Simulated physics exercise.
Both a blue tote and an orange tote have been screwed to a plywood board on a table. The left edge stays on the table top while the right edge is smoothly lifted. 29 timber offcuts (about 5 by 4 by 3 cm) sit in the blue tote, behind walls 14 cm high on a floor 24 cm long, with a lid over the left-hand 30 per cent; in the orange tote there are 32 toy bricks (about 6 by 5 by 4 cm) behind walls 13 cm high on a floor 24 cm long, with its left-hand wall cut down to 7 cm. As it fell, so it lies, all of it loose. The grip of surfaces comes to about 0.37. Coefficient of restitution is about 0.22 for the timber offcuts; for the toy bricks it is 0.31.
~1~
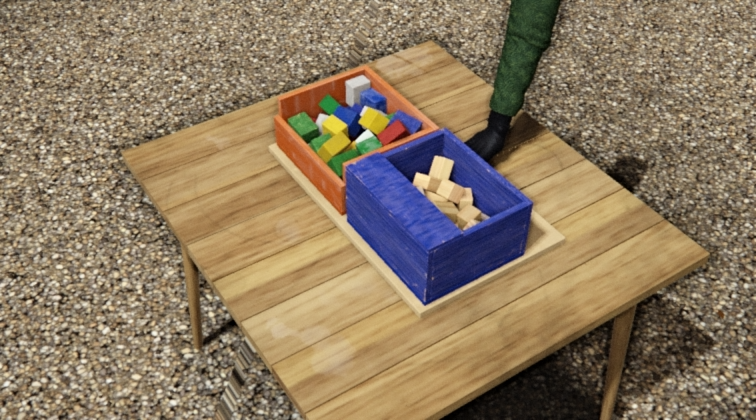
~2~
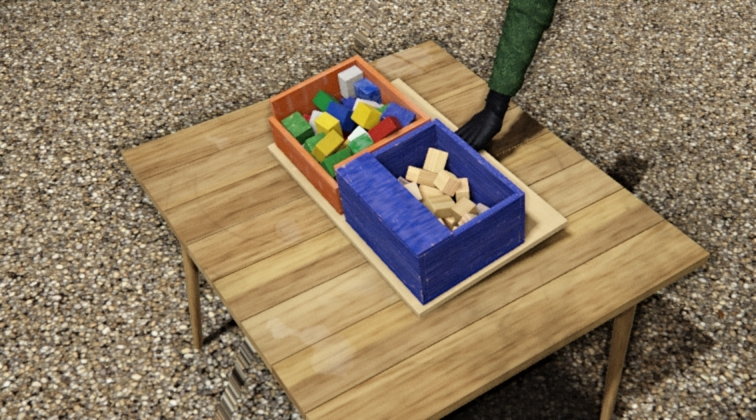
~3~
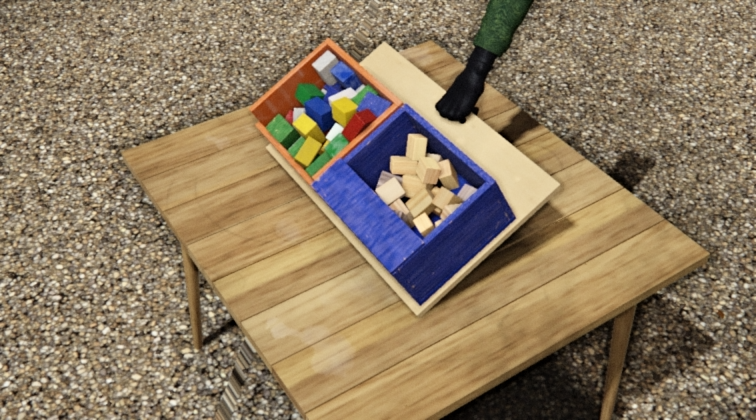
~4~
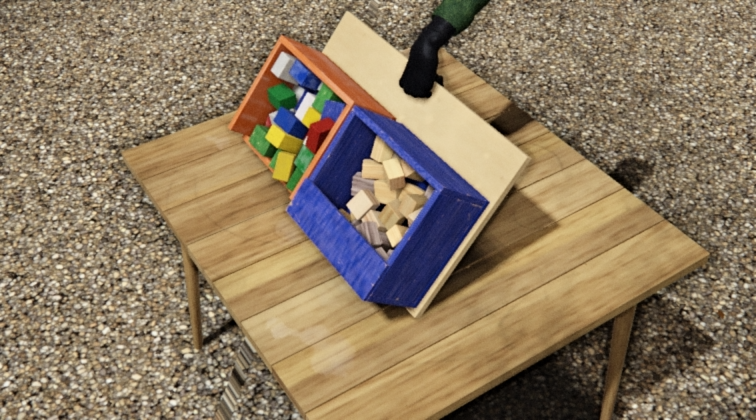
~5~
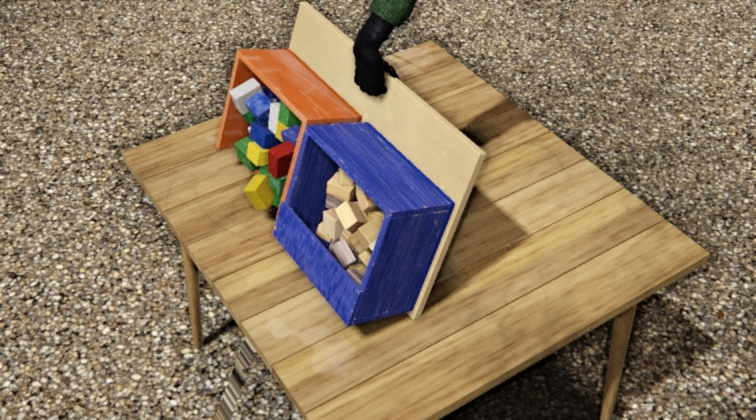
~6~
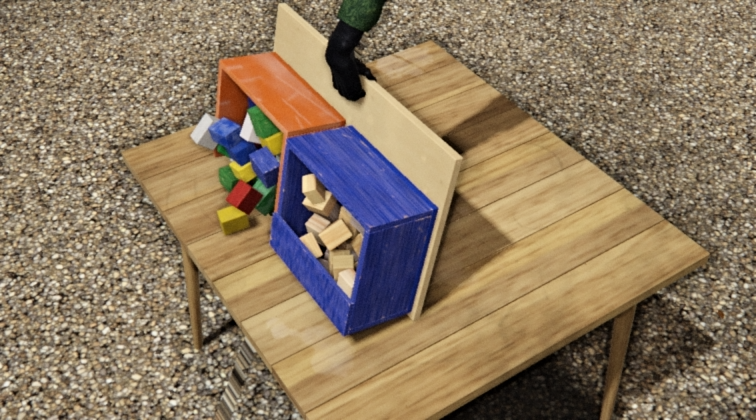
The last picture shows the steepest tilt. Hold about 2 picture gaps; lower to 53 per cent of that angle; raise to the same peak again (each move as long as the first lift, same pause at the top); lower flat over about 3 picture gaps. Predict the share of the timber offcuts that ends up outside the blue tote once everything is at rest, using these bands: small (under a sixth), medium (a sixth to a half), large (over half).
The share is small.
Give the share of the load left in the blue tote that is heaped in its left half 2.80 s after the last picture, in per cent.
Around 80 per cent.
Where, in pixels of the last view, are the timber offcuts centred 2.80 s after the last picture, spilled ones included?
Centre approx. (417, 239).
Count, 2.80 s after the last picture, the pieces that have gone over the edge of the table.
Around 6, roughly.
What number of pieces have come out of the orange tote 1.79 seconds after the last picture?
At that moment the orange tote count out stands near 18.
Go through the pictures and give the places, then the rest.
In the first frame (places track the rim corner closest to us here), blue tote (432, 249); orange tote (344, 165); tipped 0°; all still inside.
The second frame shows blue tote (421, 253); orange tote (335, 168); tipped 8°.
The third frame shows blue tote (396, 268); orange tote (313, 179); tipped 28°.
The fourth frame shows blue tote (368, 294); orange tote (291, 200); tipped 51°.
The fifth frame shows blue tote (352, 318); orange tote (277, 220); tipped 71°.
The sixth frame shows blue tote (347, 328); orange tote (274, 229); tipped 79°; 4 out, the lowest brick at (234, 179).
Then, 0.45 s after the last picture, tilt 73°; the blue tote is down by 1 of 29 and the orange tote is down by 17 of 32.
Then, 1.01 s after the last picture, tilt 45°; the blue tote is down by 1 of 29 and the orange tote is down by 18 of 32.
Then, 1.79 s after the last picture, tilt 79°; the blue tote is down by 1 of 29 and the orange tote is down by 18 of 32.
When it is over (2.80 s after the last picture), the blue tote is down by 1 of 29 and the orange tote is down by 18 of 32. Asked share, 1 of 29, 3 per cent.
